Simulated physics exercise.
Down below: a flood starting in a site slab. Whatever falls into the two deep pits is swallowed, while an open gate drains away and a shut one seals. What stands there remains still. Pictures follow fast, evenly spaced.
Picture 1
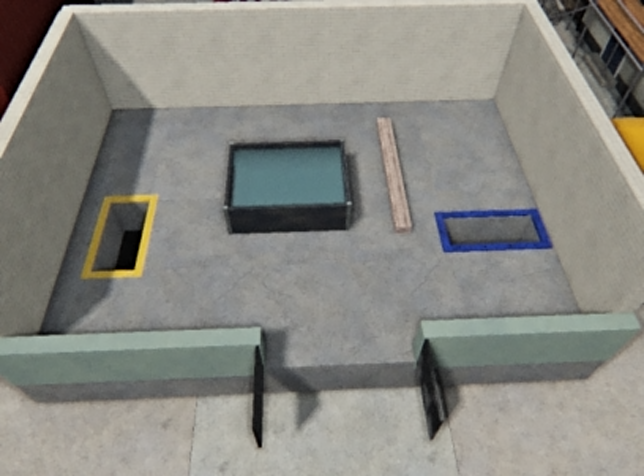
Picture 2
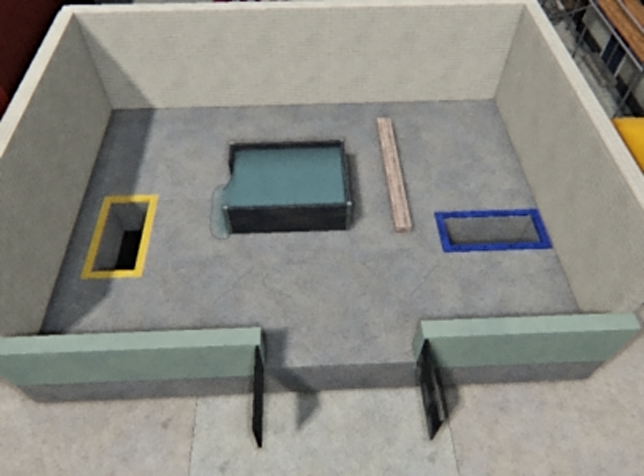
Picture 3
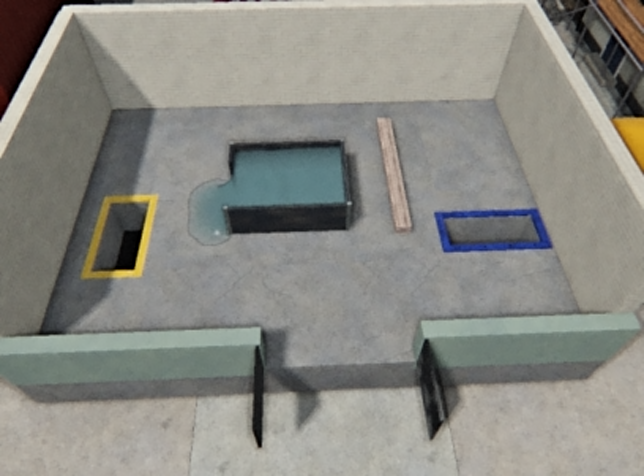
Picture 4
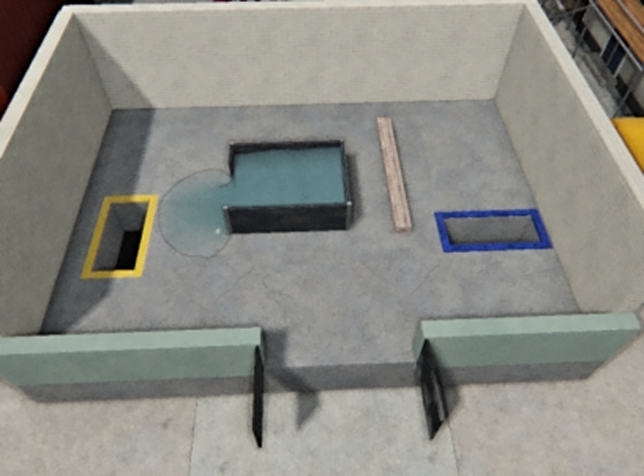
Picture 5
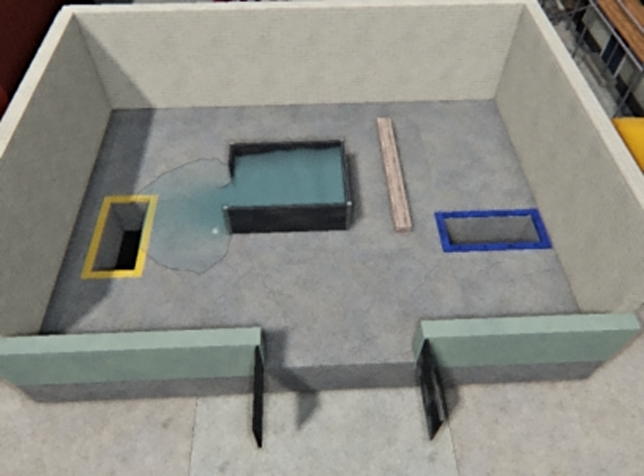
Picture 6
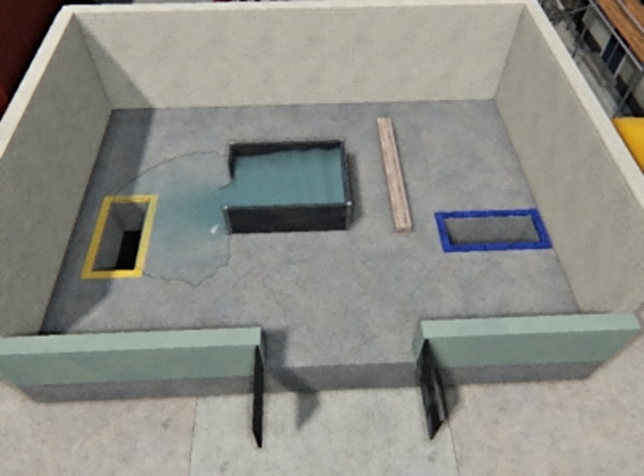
Water pouring from a gap in the left side of a dark tank, spreading across grey slab around a yellow-edged opening.
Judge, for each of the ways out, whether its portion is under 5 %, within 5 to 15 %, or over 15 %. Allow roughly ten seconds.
In the end the gate takes in a trifling amount - short of five per cent. The yellow pit takes in a considerable amount - past fifteen per cent. The blue pit takes in a trifling amount - short of five per cent.
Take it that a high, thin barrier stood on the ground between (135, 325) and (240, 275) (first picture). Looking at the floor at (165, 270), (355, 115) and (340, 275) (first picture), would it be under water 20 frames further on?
In order: Wet; dry; dry.
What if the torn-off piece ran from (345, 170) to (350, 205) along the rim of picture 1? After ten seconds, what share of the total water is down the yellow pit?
About 0 percent ends up in the yellow pit, by my reckoning.
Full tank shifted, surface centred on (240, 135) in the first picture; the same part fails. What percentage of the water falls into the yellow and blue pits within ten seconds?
Estimated shares - yellow: Some 40 in a hundred; blue: Some 0 in a hundred.
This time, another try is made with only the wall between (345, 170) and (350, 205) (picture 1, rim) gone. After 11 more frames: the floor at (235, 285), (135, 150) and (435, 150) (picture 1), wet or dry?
Unsoaked, then unsoaked, then soaked.
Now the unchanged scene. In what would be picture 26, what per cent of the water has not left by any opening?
I'd put it at about 64 per cent.
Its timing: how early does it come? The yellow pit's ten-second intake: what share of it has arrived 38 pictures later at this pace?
Around 80 in a hundred.
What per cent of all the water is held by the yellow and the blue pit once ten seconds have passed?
About 60 and 0 per cent.
A moment on, water covers 15 % of the floor; the gate 0 %, the yellow pit 12 %, the blue pit 0 %.
Next, water covers 20 % of the floor; the gate 0 %, the yellow pit 24 %, the blue pit 0 %.
Then, water covers 25 % of the floor; the gate 0 %, the yellow pit 35 %, the blue pit 0 %.
Later, water covers 40 % of the floor; the gate 0 %, the yellow pit 49 %, the blue pit 0 %.
In the end, water covers 45 % of the floor; the gate 0 %, the yellow pit 60 %, the blue pit 0 %.
